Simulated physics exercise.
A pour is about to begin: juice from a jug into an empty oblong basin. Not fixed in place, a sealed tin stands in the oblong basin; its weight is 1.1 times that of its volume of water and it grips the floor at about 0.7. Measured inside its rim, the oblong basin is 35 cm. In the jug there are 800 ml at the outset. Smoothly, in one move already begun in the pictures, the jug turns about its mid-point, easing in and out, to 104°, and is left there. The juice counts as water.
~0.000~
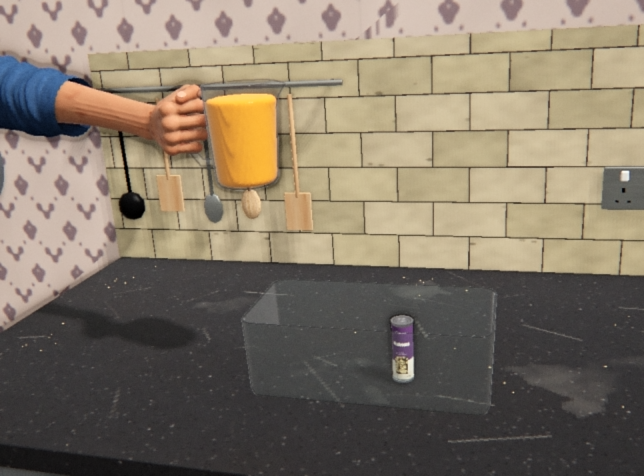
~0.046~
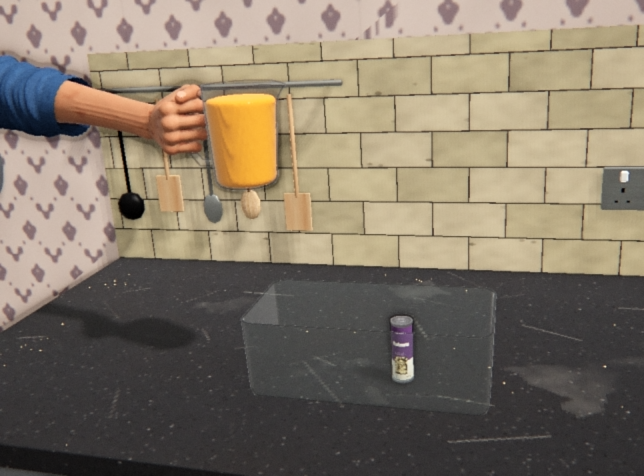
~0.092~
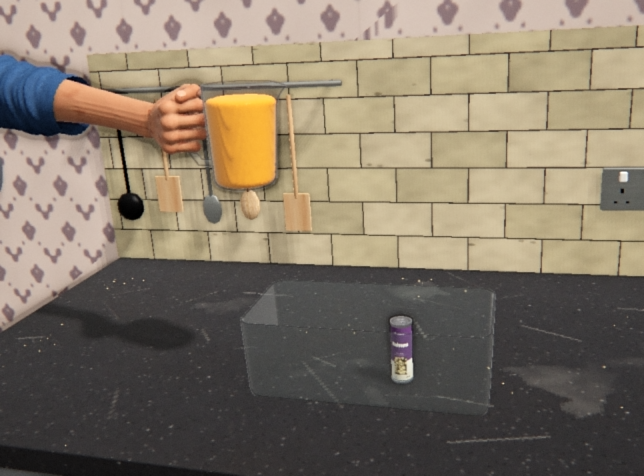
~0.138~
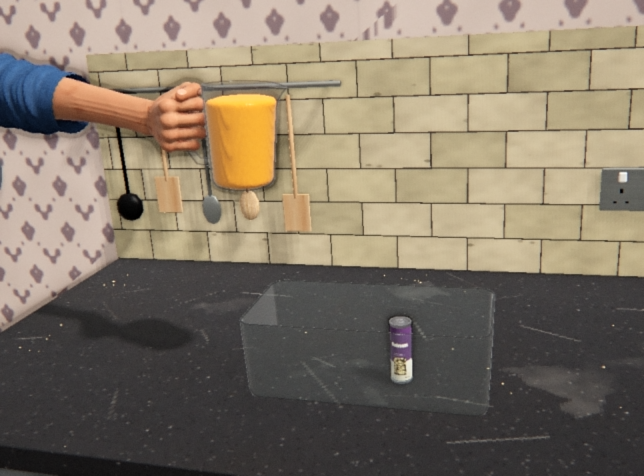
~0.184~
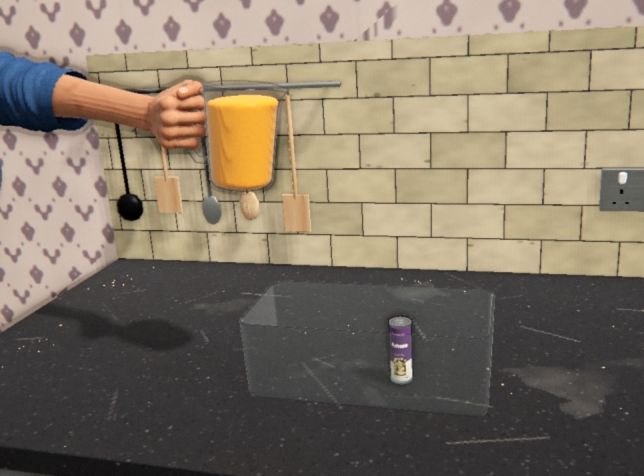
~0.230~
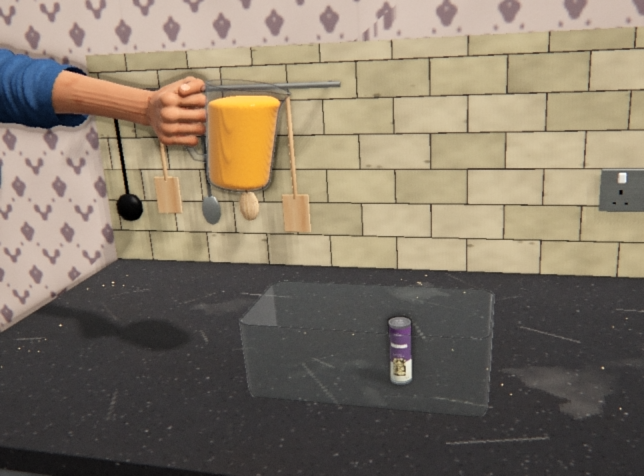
A hand holds a yellow jug above a clear basin and tilts it slightly rightward.
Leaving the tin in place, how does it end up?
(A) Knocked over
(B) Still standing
Knocked over (A).
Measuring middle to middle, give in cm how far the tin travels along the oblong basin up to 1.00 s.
Reading: Roughly 2 cm.
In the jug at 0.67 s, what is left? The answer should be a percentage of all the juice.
86 %.
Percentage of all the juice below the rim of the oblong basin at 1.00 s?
Reading: Approx. 30 %.
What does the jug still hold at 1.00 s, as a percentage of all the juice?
Close to 38 percent of the total.
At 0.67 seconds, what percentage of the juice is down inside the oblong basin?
The basin holds roughly 0 in a hundred parts at that moment.
By 0.67 s the tilt is 61° and 86 per cent is still to pour; the tin stands where it began.
By 1.00 s the tilt is 96° and 39 per cent is still to pour; the tin leans 6°.
By 1.34 s the tilt is 104° and 4 per cent is still to pour; the tin lies on its side.
By 1.71 s the tilt is 104° and 0 per cent is still to pour; the tin lies on its side.
At rest the tin lies on its side.
